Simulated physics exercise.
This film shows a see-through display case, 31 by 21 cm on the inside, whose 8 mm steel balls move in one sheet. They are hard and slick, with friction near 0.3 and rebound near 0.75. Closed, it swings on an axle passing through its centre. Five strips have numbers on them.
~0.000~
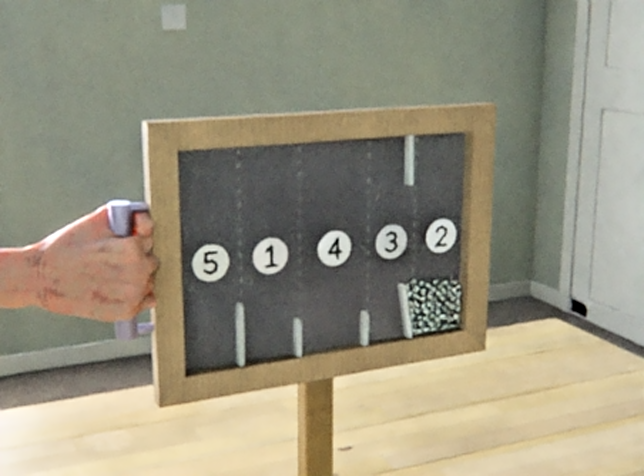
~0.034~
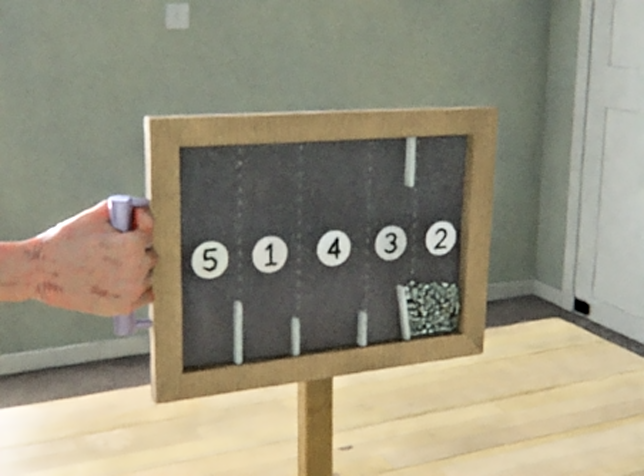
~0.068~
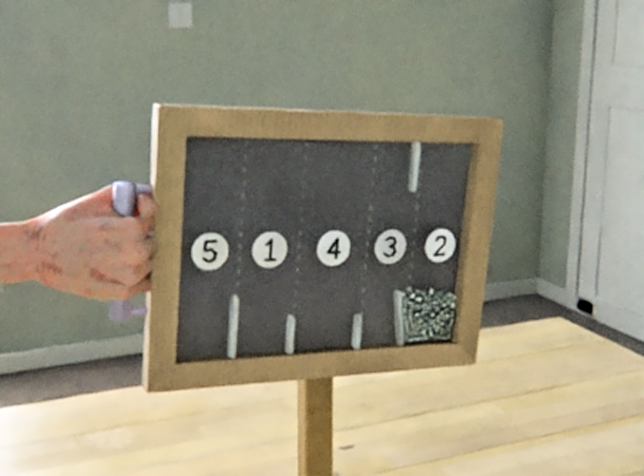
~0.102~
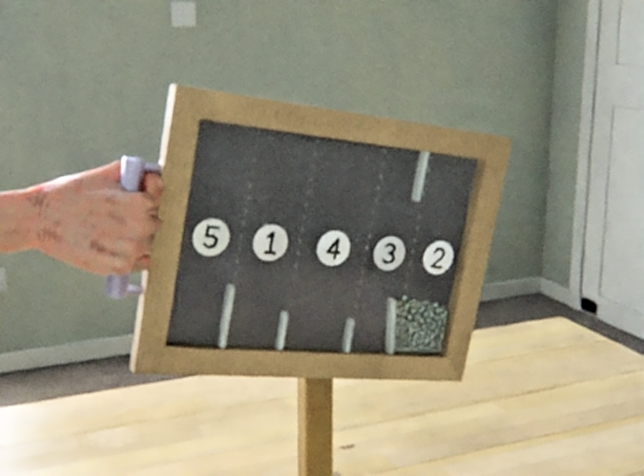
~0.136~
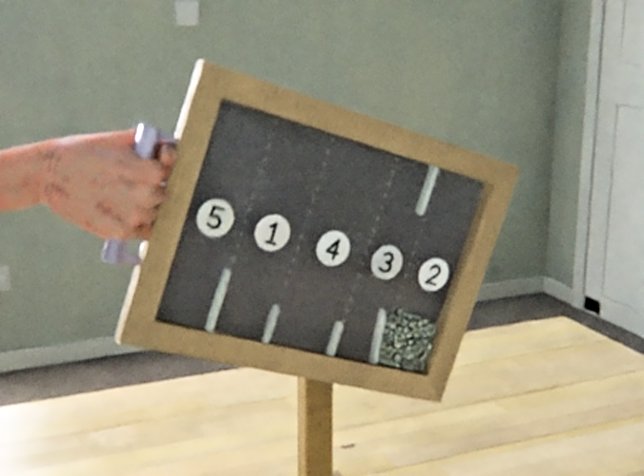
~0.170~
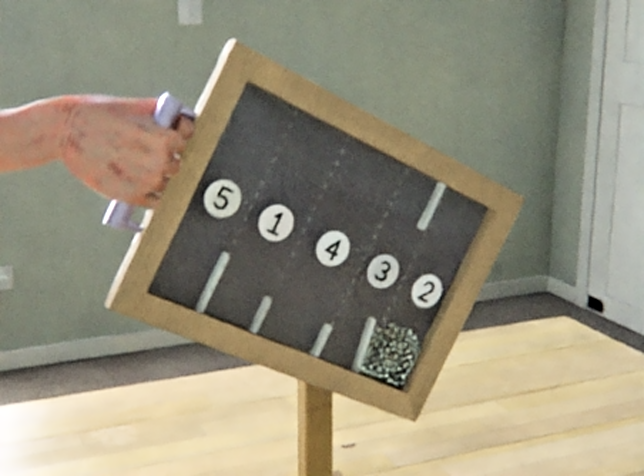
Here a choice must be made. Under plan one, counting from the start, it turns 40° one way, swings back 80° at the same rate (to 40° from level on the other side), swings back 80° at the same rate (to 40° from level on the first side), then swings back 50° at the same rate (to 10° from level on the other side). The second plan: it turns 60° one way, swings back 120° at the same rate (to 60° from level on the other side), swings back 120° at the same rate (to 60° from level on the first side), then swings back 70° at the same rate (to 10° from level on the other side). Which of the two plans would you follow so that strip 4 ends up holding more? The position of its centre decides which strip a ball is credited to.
I would follow plan second.
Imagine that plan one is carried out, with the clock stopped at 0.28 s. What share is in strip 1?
About 0 %.
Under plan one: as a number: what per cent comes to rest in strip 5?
Some 0 percent.
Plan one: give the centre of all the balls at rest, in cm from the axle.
About 13 cm right and 5 cm below.
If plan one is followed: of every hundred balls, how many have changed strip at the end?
Close to 0 % end up somewhere else.
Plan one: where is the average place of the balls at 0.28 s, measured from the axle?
Right by about 4 cm and below by about 14 cm.
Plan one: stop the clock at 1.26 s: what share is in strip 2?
I'd say near 100 in a hundred.
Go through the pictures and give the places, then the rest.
The first picture shows level; about 60 balls; balls centred (434, 305); top one (413, 281); no. 1 (271, 256), no. 2 (441, 236), no. 3 (391, 242), no. 4 (334, 248), no. 5 (211, 263).
The second picture shows turned 1° clockwise; balls centred (432, 307); top one (412, 283).
The third picture shows turned 5° clockwise; balls centred (428, 314); top one (409, 289); wall ends (398, 293), (358, 317), (291, 319), (235, 298), (412, 189).
The fourth picture shows turned 11° clockwise; balls centred (420, 326); top one (405, 298).
The fifth picture shows turned 19° clockwise; balls centred (407, 341); top one (399, 311).
The sixth picture shows turned 28° clockwise; balls centred (391, 354); top one (391, 325); no. 1 (276, 223), no. 2 (427, 291), no. 3 (383, 271), no. 4 (333, 249), no. 5 (223, 199).
Plan one. After 0.28 s, it stands 40° clockwise; no. 2, 100 %.
After 1.26 s, it stands 16° clockwise; no. 2, 100 %.
After 1.42 s, it stands 10° anticlockwise; no. 2, 95 %, no. 3, 5 %.
Settled by 2.4 s, it stands 10° anticlockwise; no. 1, 0 %, no. 2, 95 %, no. 3, 5 %, no. 4, 0 %, no. 5, 0 %.
Plan two would end with no. 1, 5 %, no. 2, 70 %, no. 3, 15 %, no. 4, 10 %, no. 5, 0 %.
